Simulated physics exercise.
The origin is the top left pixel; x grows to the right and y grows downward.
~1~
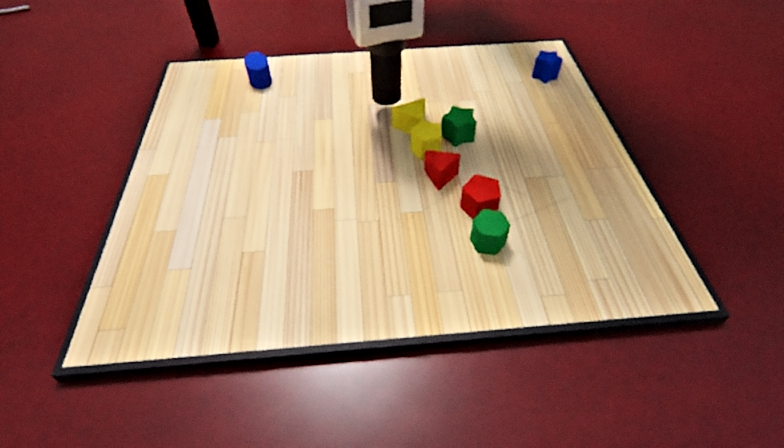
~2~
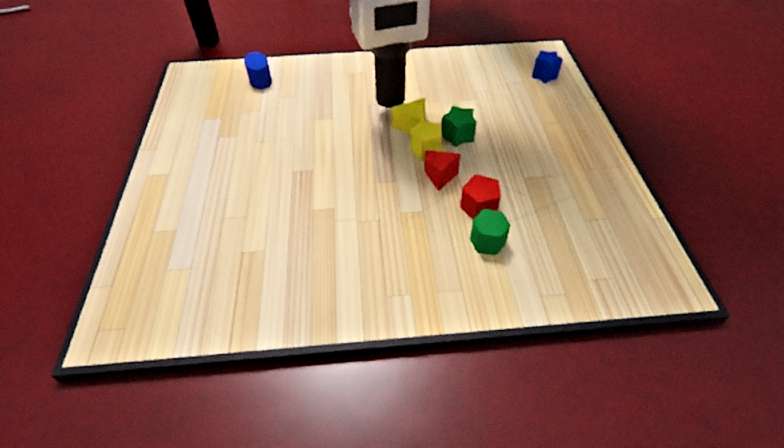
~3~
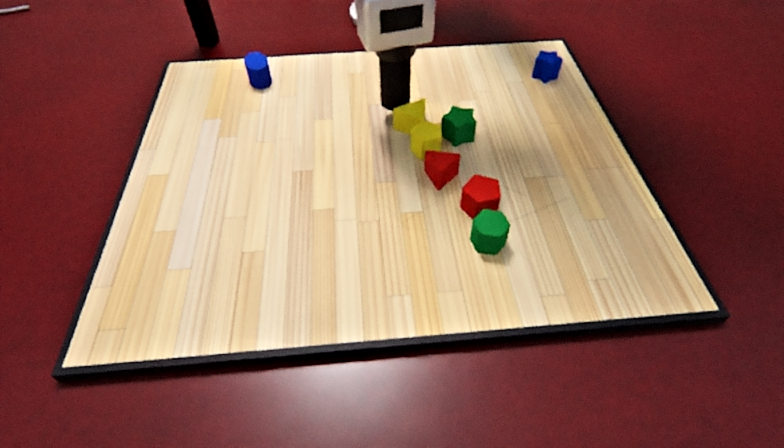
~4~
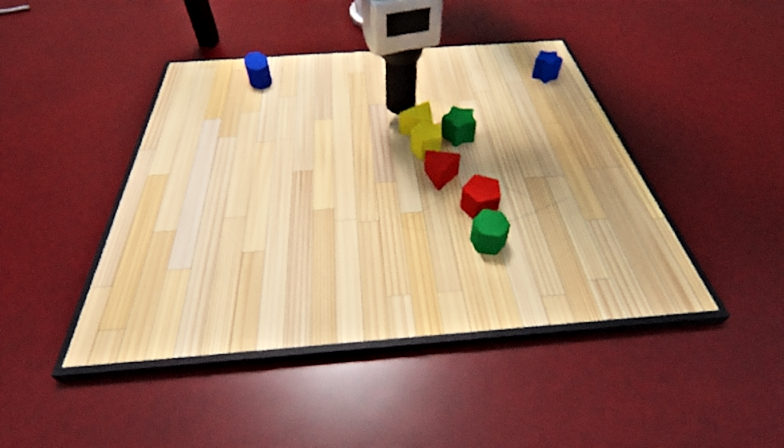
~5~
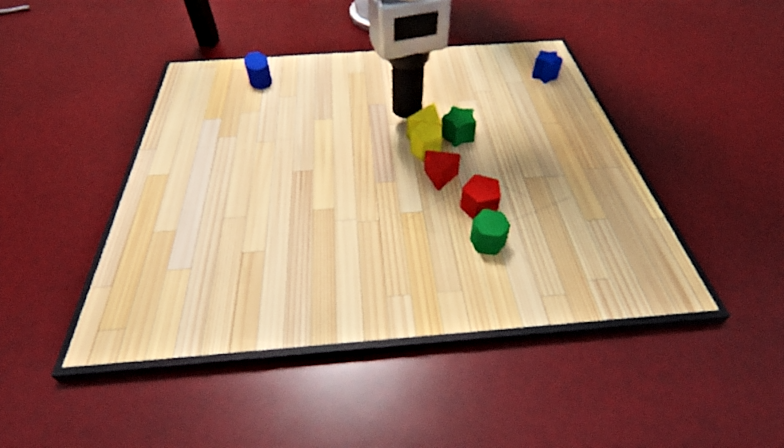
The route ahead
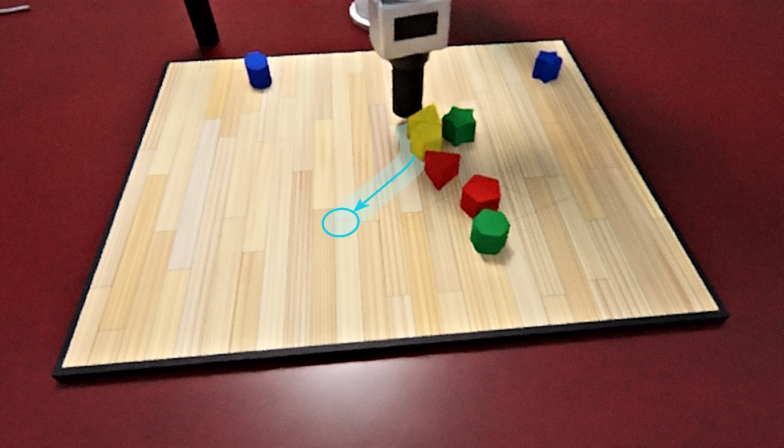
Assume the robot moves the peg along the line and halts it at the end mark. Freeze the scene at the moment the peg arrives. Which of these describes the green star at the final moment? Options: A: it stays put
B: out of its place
Answer: A.
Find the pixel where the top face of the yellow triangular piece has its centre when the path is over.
Somewhere near (445, 139).
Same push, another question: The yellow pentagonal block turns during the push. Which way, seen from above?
From above, the yellow pentagonal block will be seen to turn anti-clockwise.
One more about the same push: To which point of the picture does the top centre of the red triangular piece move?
The red triangular piece ends near (450, 178).
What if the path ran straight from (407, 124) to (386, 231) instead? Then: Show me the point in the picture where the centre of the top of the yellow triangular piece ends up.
The top centre is at (432, 124).
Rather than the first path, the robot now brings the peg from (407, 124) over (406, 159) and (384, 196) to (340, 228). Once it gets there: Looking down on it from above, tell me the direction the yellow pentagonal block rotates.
Looking from above, the answer is counterclockwise.
Path on the board, from (407, 124) via (414, 157) and (381, 189), ending at (341, 222).
The first path, step by step. One third of the way, peg (414, 143); yellow triangular piece (445, 139), turned 15° anticlockwise; yellow pentagonal block (433, 157), turned 15° anticlockwise; red triangular piece (447, 172), turned 45° anticlockwise.
Two thirds of the way, peg (380, 175); yellow triangular piece (445, 139), turned 20° anticlockwise; yellow pentagonal block (424, 168), turned 65° anticlockwise; red triangular piece (450, 178), turned 60° anticlockwise.
At the end, peg (339, 208); yellow triangular piece (445, 139), turned 20° anticlockwise; yellow pentagonal block (424, 168), turned 65° anticlockwise; red triangular piece (450, 178), turned 60° anticlockwise; green star in place.
